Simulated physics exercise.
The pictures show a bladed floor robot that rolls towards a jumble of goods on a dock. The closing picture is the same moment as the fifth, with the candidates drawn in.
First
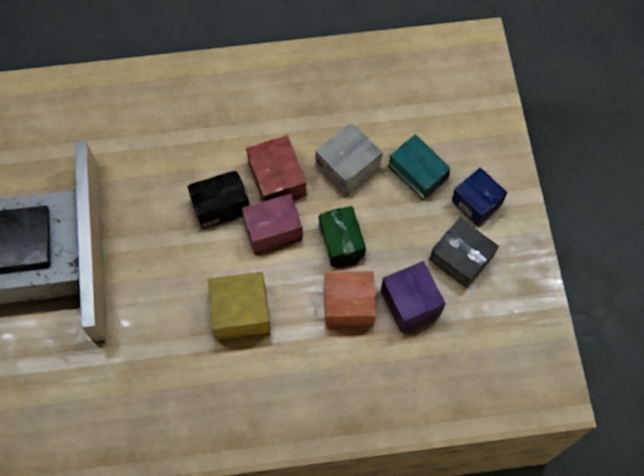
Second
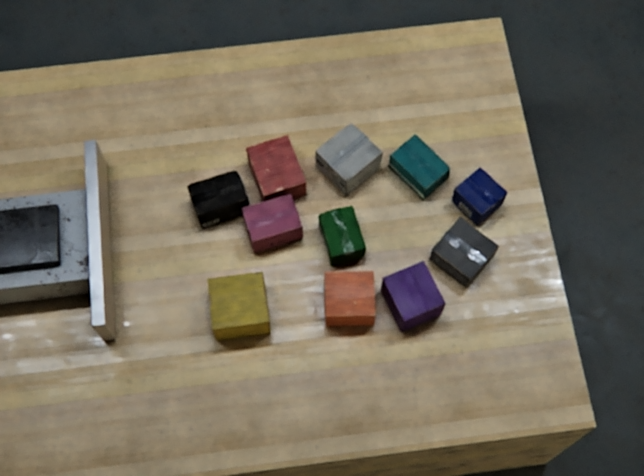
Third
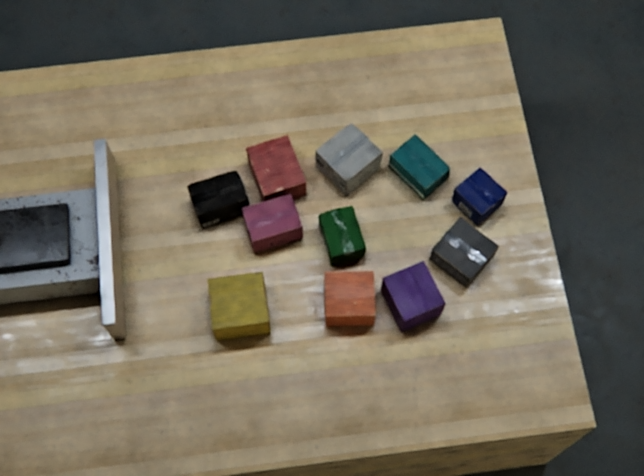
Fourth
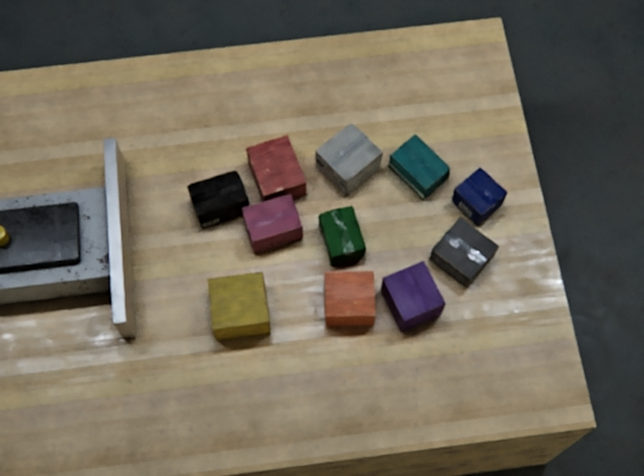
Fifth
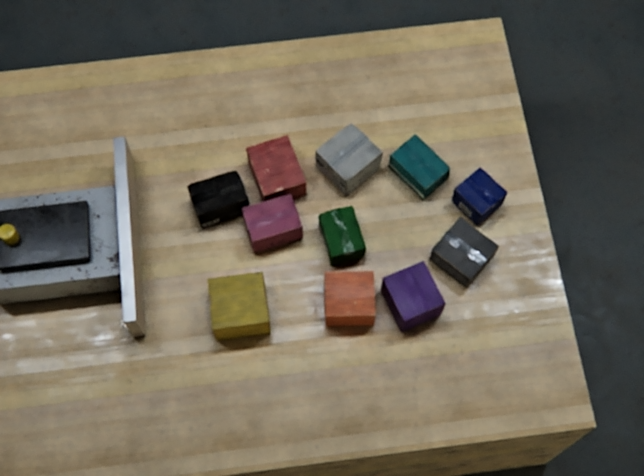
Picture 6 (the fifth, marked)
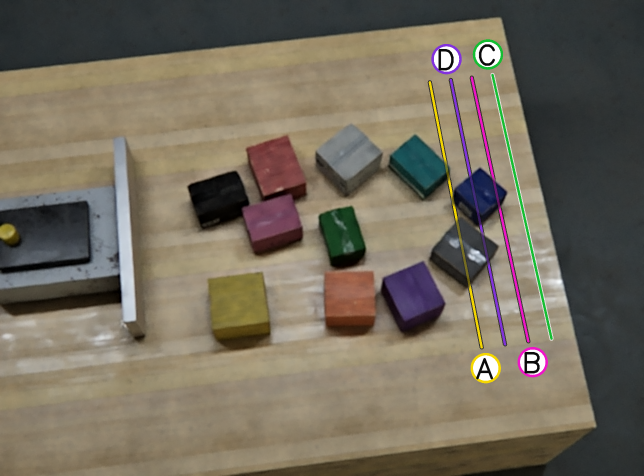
Bladed metal device inching right across a wooden surface towards a scattered group of colourful blocks, which stay still.
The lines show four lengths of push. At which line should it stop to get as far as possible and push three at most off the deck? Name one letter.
At A, and not beyond.
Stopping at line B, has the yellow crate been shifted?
Yes.
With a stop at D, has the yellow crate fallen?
By then, no.
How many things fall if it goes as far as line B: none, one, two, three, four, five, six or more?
By then, six or more.
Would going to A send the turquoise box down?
No.
On the copy, A at (454, 207); B at (498, 202); C at (520, 200); D at (476, 205).
On A. First, robot (171, 220); red crate (316, 158); yellow crate (289, 300).
Then, robot (290, 206); purple crate (508, 294); white parcel (456, 110).
Finally, robot (384, 195); purple crate over the edge; grey box over the edge; two fallen.
By contrast, B drops six; C drops eight; D drops five.
